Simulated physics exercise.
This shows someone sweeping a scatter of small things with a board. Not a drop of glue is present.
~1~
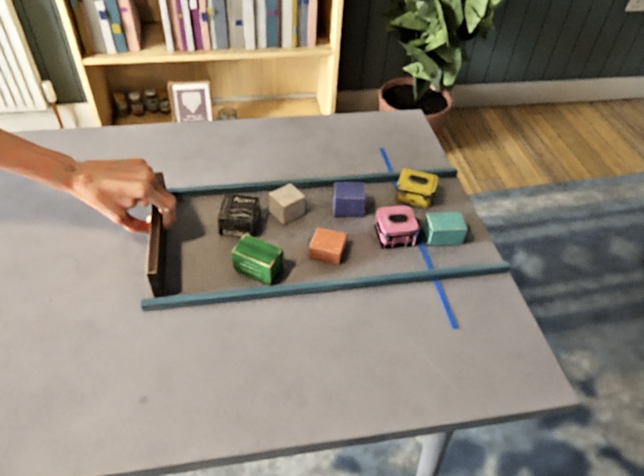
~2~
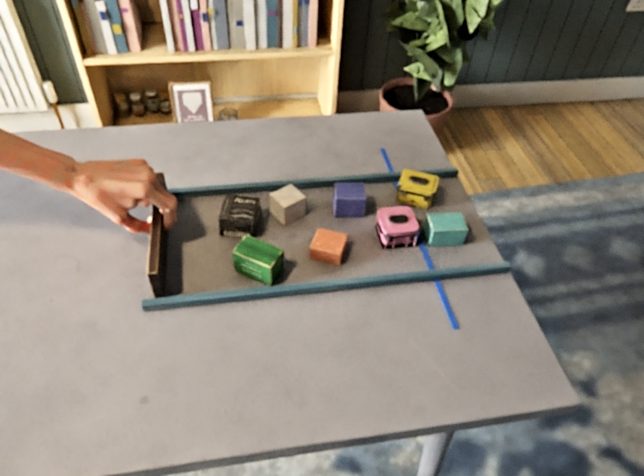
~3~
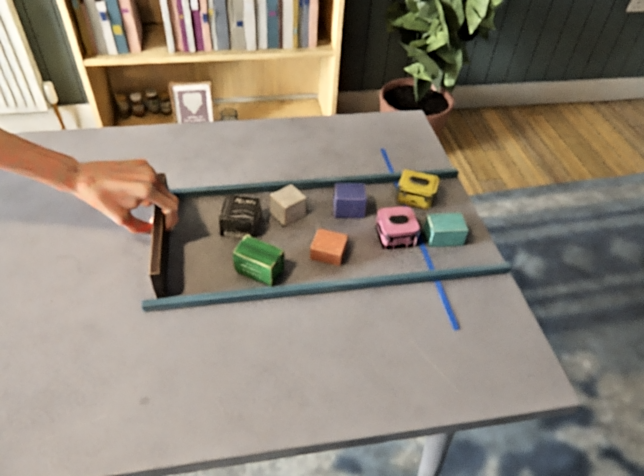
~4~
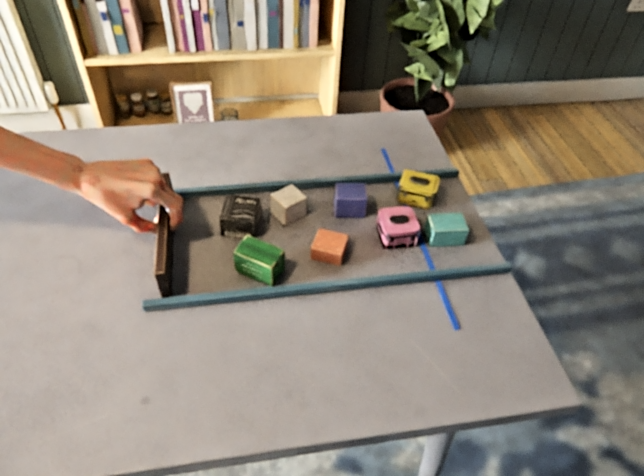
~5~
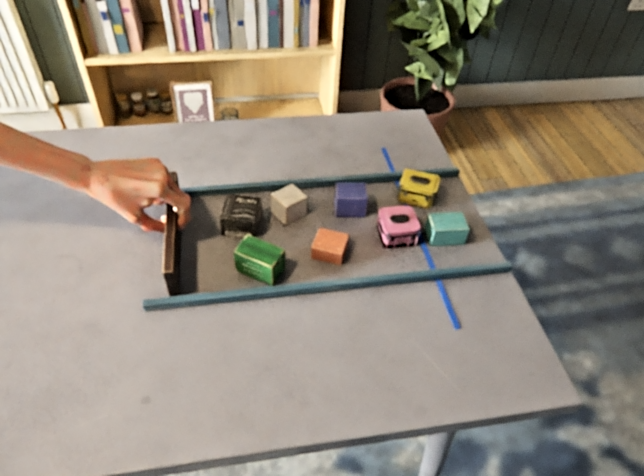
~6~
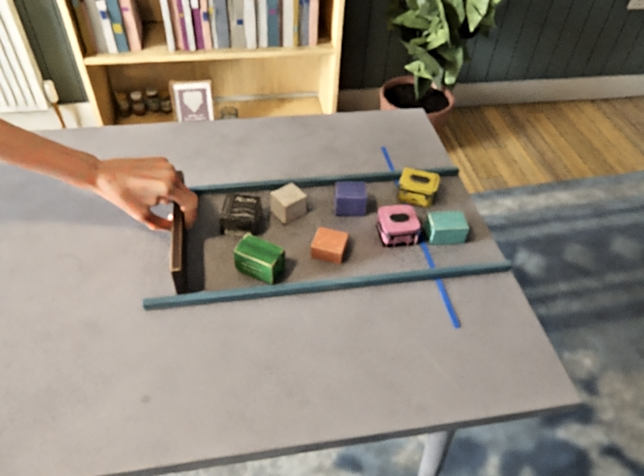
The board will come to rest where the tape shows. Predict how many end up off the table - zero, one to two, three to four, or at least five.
The table loses three, maybe four.
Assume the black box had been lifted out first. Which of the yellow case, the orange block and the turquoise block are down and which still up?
Well, the yellow case winds up down, the orange block is still there, and the turquoise block winds up down.
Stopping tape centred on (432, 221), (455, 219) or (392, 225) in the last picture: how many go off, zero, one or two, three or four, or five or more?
So in that order I'd say 3 or 4; 5 or more; one to two.
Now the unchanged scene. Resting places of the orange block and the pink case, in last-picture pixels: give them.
I'd put one close to (432, 222) and the other close to (464, 220).
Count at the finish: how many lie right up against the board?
3 are in contact with it.
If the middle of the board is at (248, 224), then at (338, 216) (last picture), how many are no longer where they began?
The counts are 3 and 6.
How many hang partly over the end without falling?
It totals 0.
Early on, none off yet; turquoise block at rest near (446, 228); yellow case at rest near (418, 188); pink case at rest near (397, 226).
A while later, none off yet; turquoise block at rest near (446, 228); yellow case moving near (422, 187); pink case at rest near (397, 226).
Further along, none off yet; turquoise block travelled a little near (461, 226); yellow case travelled about its own width near (467, 181); pink case travelled about its own width near (425, 223).
Finally, the number that fall off is three or four; lost, blue block, yellow case and turquoise block.
